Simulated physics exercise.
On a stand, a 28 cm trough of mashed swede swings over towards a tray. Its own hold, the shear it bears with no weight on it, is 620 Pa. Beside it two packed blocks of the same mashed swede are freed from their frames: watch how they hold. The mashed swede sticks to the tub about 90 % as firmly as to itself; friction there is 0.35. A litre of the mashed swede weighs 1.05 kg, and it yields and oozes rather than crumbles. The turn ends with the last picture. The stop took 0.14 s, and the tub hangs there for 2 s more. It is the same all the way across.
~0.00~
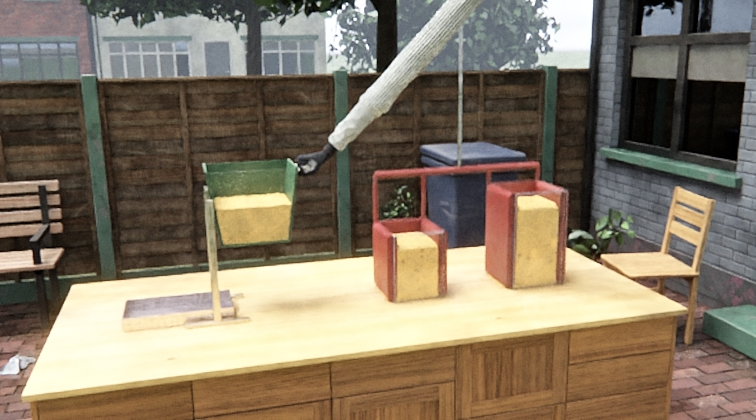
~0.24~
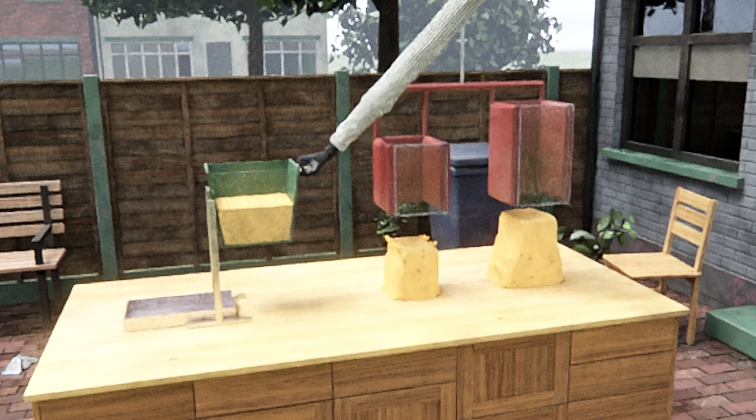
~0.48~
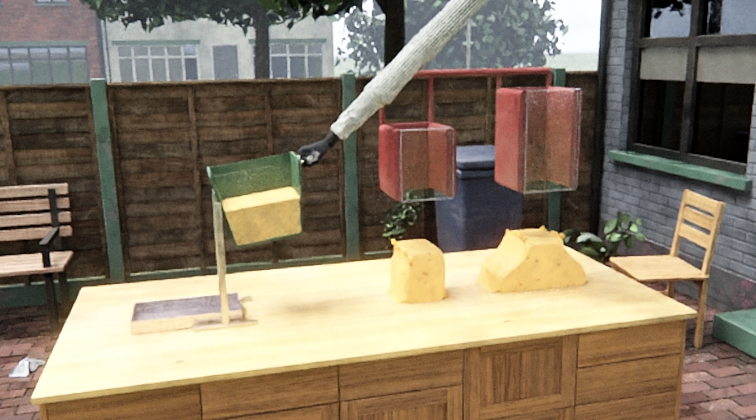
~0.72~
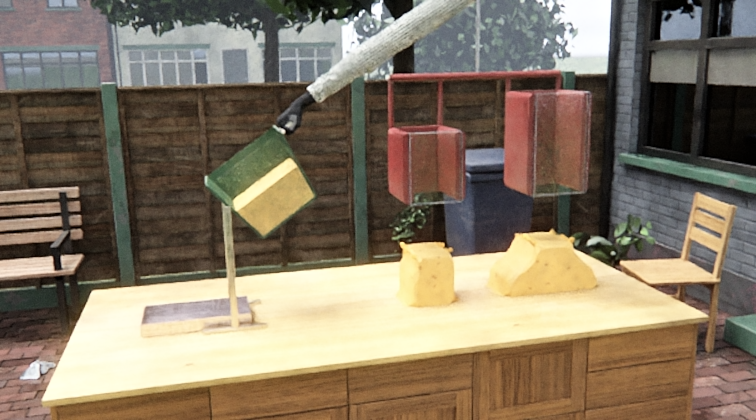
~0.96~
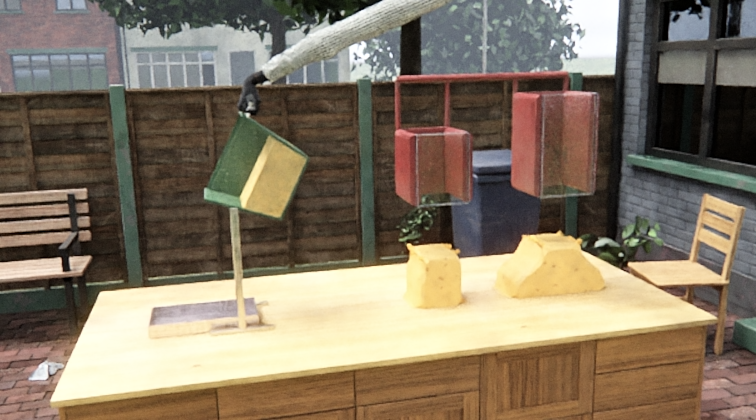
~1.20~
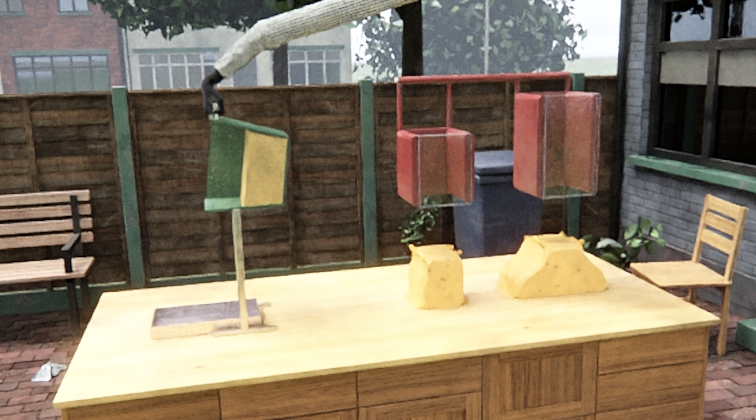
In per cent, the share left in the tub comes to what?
The share left in the tub is near 100 %.
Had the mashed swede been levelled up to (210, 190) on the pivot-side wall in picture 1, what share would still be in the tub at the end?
It would be near 100 %.
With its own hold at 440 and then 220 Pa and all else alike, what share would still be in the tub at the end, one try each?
In that order: 100 %, 65 %.
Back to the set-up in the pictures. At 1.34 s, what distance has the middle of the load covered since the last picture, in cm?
Roughly 0 cm.
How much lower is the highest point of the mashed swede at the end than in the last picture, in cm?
Some 0 cm.
After 1.34 s, the tub is at 82 degrees and holds 100 %.
After 1.51 s, the tub is at 82 degrees and holds 100 %.
After 1.68 s, the tub is at 82 degrees and holds 100 %.
After 1.85 s, the tub is at 82 degrees and holds 100 %.
After 3.20 s, the tub is at 82 degrees and holds 100 %.
